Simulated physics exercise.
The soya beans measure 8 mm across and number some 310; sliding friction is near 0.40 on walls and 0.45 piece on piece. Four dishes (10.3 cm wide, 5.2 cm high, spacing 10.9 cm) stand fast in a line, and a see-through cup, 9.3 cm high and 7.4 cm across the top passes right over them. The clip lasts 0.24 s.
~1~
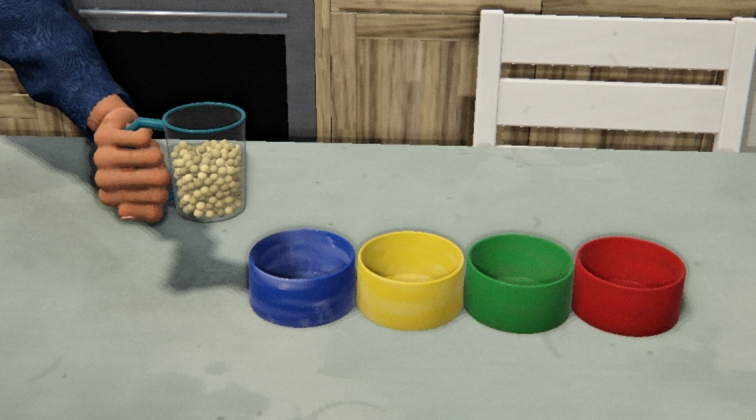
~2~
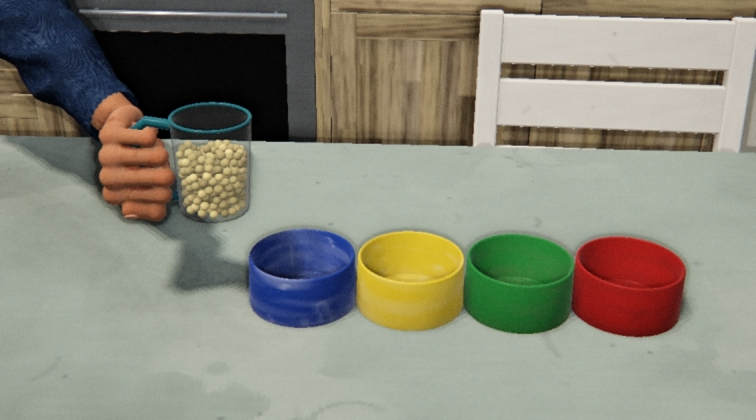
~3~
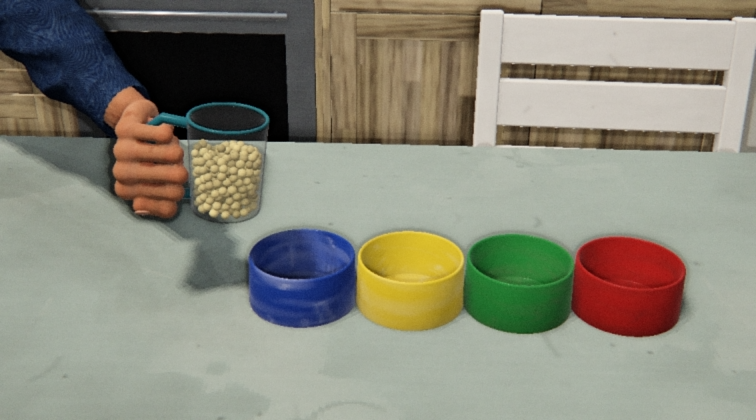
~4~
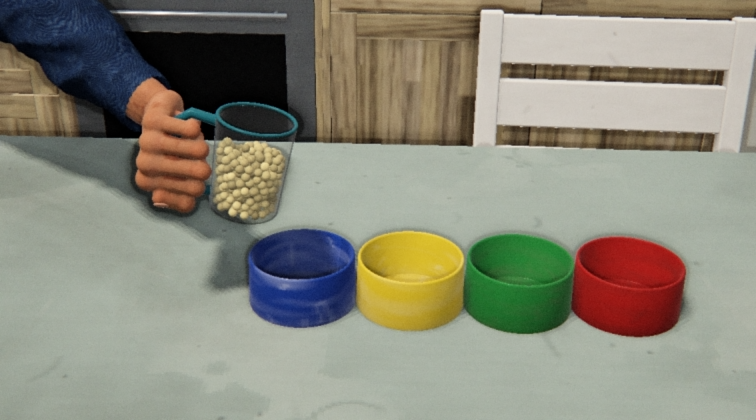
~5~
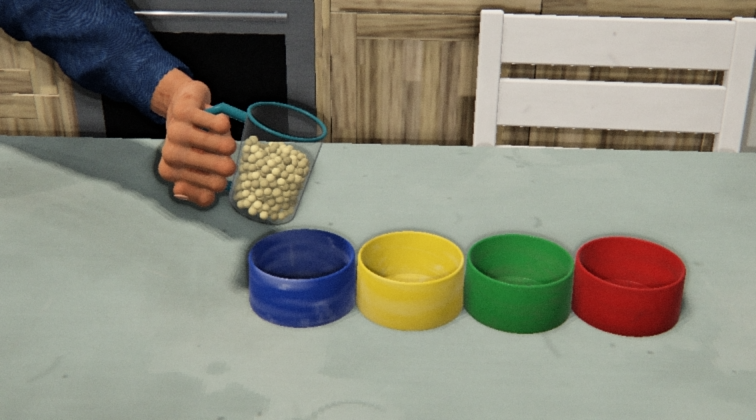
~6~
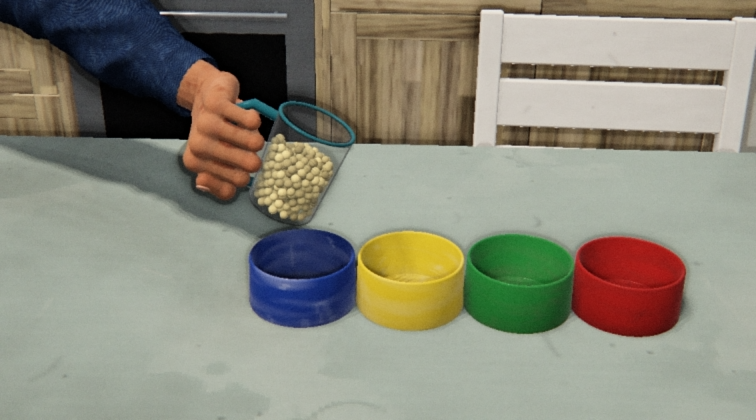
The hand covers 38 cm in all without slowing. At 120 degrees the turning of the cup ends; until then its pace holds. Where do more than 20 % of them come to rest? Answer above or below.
Red: Above, blue: Below, green: Below, yellow: Below, counter: Above.
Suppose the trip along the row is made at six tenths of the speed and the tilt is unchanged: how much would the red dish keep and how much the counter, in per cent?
Red 60, counter 10.
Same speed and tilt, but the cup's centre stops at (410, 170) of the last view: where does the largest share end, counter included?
The winner: Green.
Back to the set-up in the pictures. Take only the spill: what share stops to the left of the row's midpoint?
About 0 per cent.
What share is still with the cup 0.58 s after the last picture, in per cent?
Roughly 95 per cent.
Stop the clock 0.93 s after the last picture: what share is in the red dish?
Some 70 per cent.
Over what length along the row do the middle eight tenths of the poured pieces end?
Some 25 cm.
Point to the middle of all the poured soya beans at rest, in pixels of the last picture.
Around (647, 299).
Then, 0.35 s after the last picture, tilt 71 degrees; cup holds 100 %.
Then, 0.58 s after the last picture, tilt 102 degrees; cup holds 95 %.
Then, 0.93 s after the last picture, tilt 120 degrees; cup holds 0 %, red 70 %.
In the end, red 70 %, blue 0 %, green 0 %, yellow 0 %, counter 30 %.
